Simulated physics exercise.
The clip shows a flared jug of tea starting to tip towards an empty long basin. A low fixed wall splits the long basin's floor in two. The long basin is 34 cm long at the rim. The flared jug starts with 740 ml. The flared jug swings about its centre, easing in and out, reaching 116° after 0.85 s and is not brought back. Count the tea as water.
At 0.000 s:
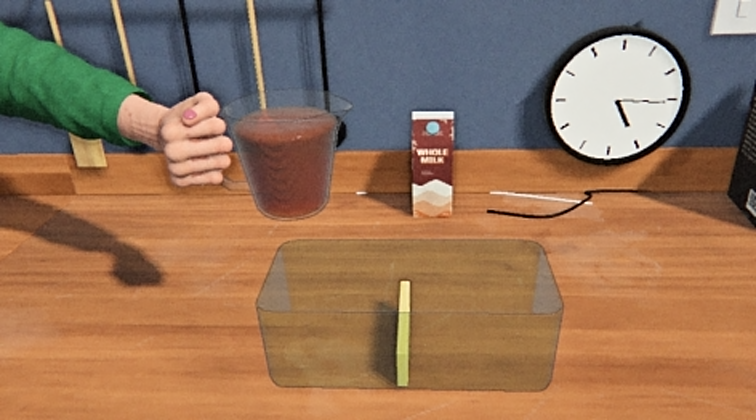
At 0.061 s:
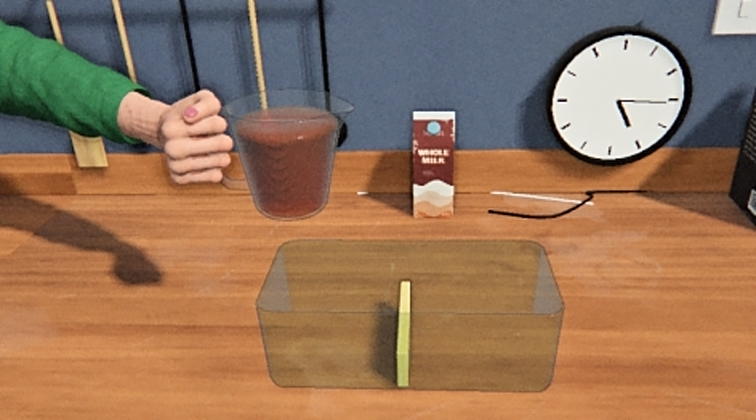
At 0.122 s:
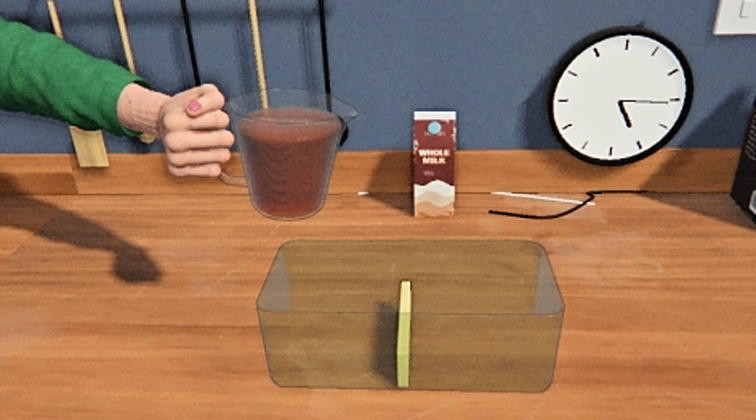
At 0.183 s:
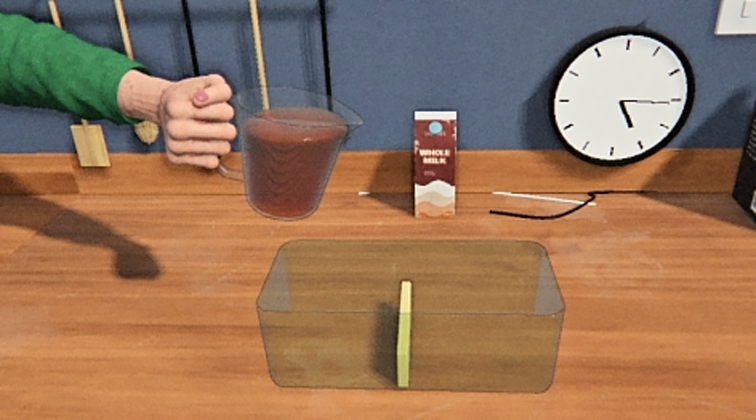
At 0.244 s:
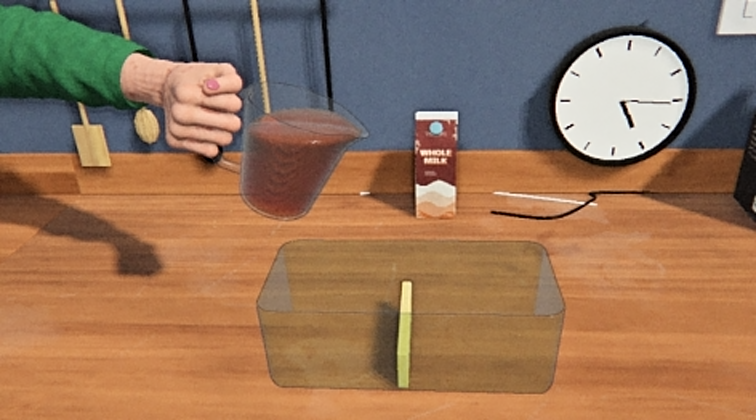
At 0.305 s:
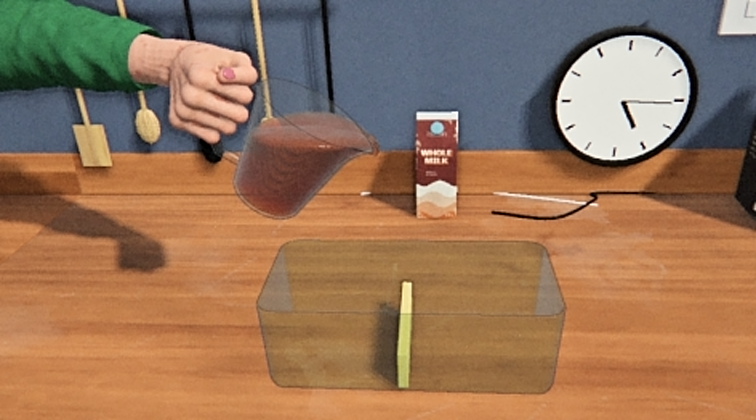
The clip opens with a green-sleeved hand holding a clear, flared jug of reddish-brown liquid nearly upright above a wooden counter, left of centre over an empty long basin with a green divider. The hand then tilts the jug rightward, slowly at first, then further, until the liquid reaches its lip.
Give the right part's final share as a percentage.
Roughly 55 per cent is past the wall.
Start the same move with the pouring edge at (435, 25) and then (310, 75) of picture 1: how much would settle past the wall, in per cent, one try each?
In turn about 80 and 20 per cent.
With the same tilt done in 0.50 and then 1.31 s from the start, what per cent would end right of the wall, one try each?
First 35, then 70 per cent.
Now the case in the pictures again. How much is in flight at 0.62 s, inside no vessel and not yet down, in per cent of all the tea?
About 28 per cent.
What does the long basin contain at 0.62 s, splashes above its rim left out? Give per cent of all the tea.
About 30 per cent.
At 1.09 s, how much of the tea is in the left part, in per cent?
Near 42 in a hundred.
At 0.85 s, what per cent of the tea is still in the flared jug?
Near 2 in a hundred.
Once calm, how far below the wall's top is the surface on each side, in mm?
Left about 38 mm, right about 34 mm.
By 0.62 s the tilt is 96° and 41 per cent is still to pour, 1 is left of the wall and 30 right of it.
By 0.85 s the tilt is 116° and 2 per cent is still to pour, 38 is left of the wall and 54 right of it.
By 1.09 s the tilt is 116° and 0 per cent is still to pour, 43 is left of the wall and 55 right of it.
By 1.35 s the tilt is 116° and 0 per cent is still to pour, 43 is left of the wall and 55 right of it.
At rest 43 per cent lies left of the wall, 55 right of it and 2 outside.
